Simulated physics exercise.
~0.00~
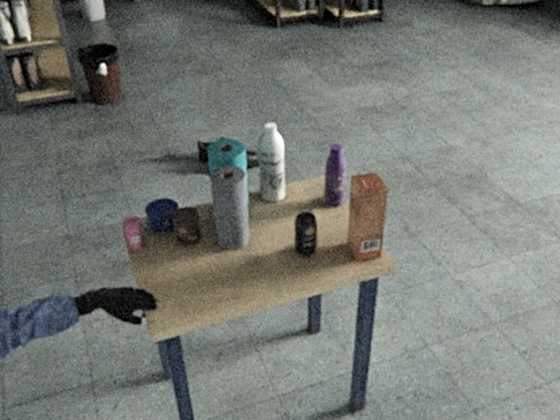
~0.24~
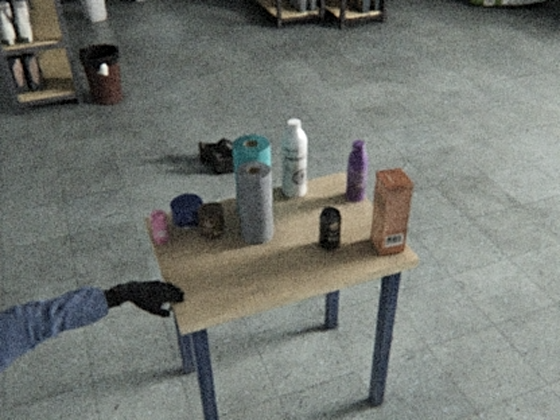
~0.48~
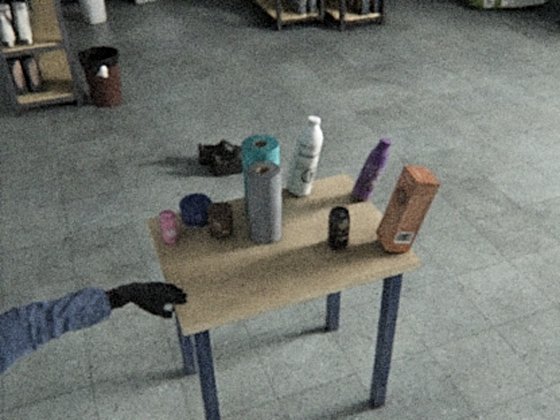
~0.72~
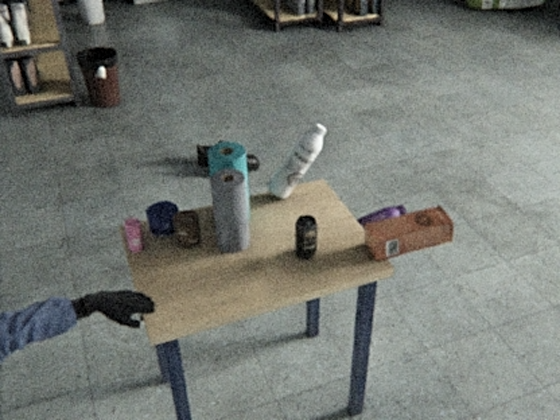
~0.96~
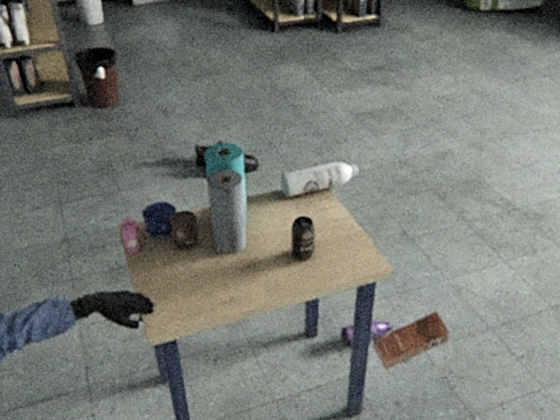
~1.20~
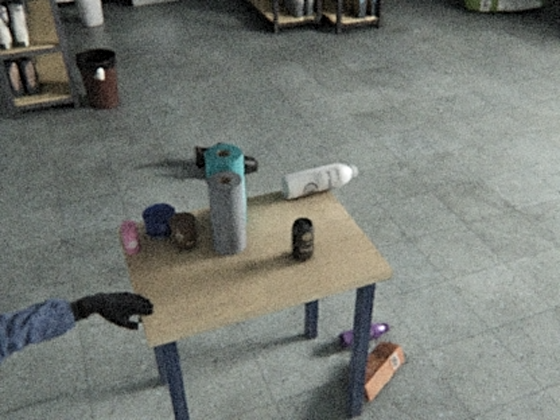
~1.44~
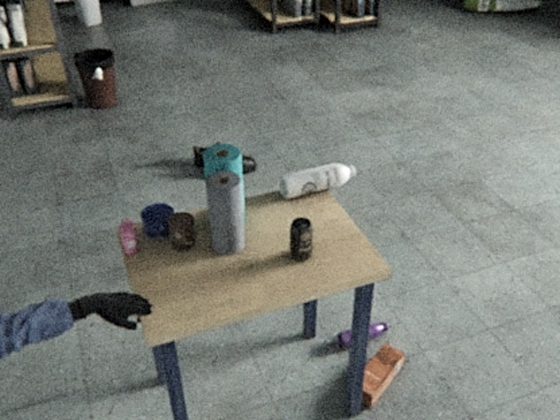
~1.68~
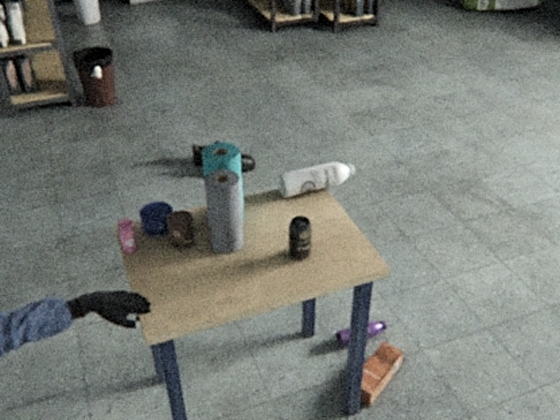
A small wooden table holding nine containers and rolls slides a short way to the right, with a dark-gloved hand at its left edge. As it comes back left, the purple bottle, the orange carton and the white bottle tip over to the right. The bottle and carton topple past the right edge and drop to the floor, while the white bottle falls onto its side at the back of the tabletop. The carton shifts a little on the floor and settles near the purple bottle. The white bottle stays lying down, and the other six items remain standing.
